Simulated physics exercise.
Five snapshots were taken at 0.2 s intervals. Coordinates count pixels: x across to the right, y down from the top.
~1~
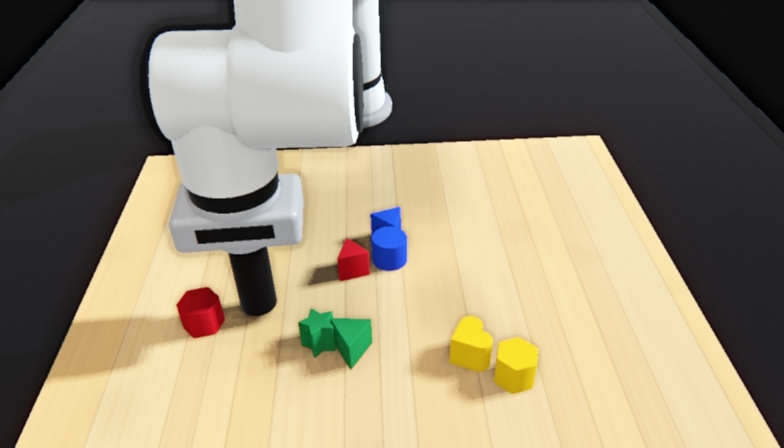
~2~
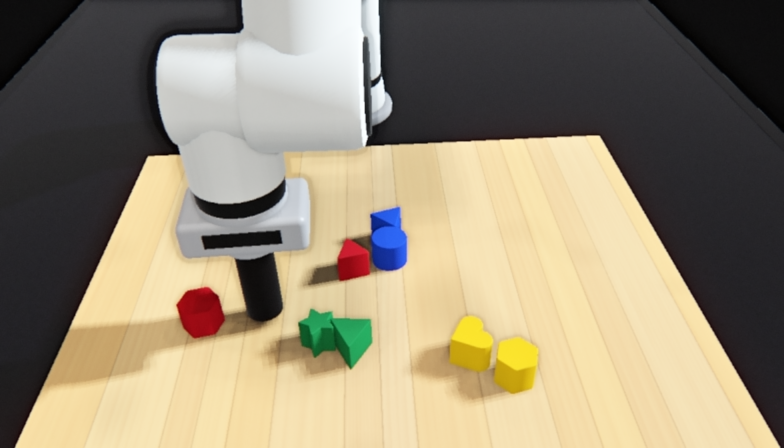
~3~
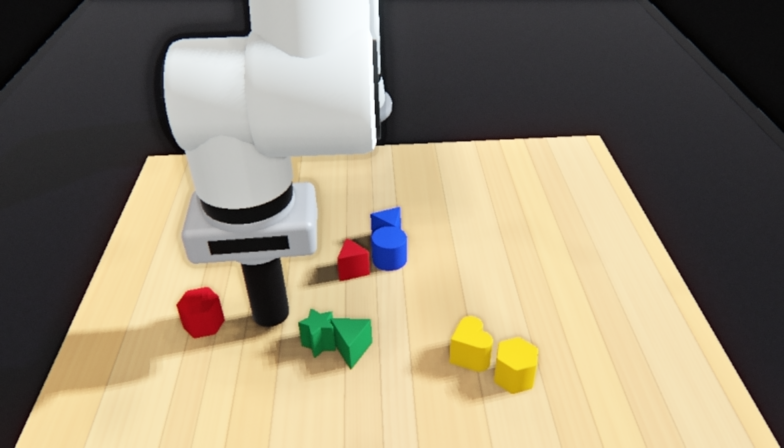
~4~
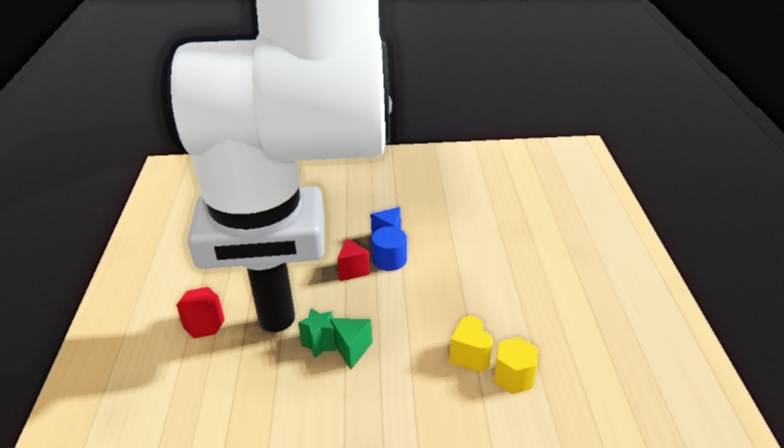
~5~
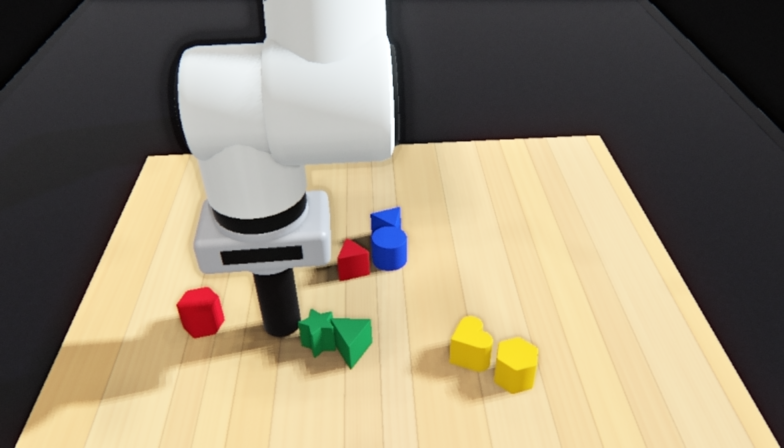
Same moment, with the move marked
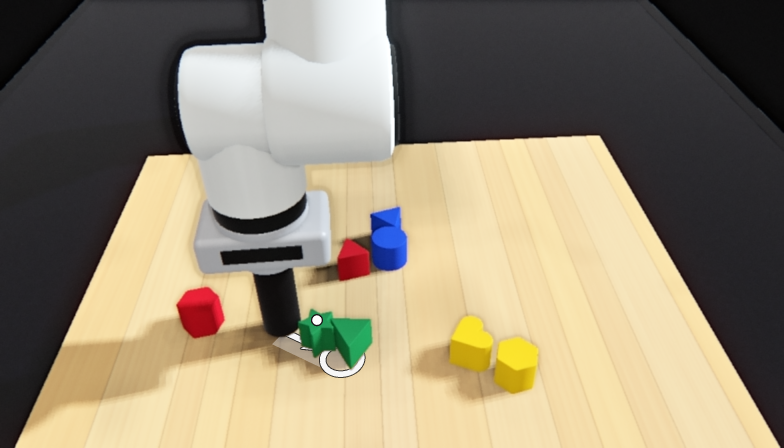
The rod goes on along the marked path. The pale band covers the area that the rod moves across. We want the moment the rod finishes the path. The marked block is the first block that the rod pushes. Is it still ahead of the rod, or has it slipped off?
I'd say the marked block is still out in front of the rod at the end.
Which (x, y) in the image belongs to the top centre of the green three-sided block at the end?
It will likely be found at (403, 345).
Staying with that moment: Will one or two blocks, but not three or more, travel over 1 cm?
It seems so.
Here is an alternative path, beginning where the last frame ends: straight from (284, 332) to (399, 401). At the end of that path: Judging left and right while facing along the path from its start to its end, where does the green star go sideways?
It's set to shift left.
Path on the board, from (284, 332) directly to (342, 359); the dot is on the green star.
The first path, step by step. Halfway along, rod at (312, 337); green star at (339, 330); green three-sided block at (371, 334).
At the end, rod at (341, 350); red hexagon in place; green star at (371, 343); green three-sided block at (403, 345).
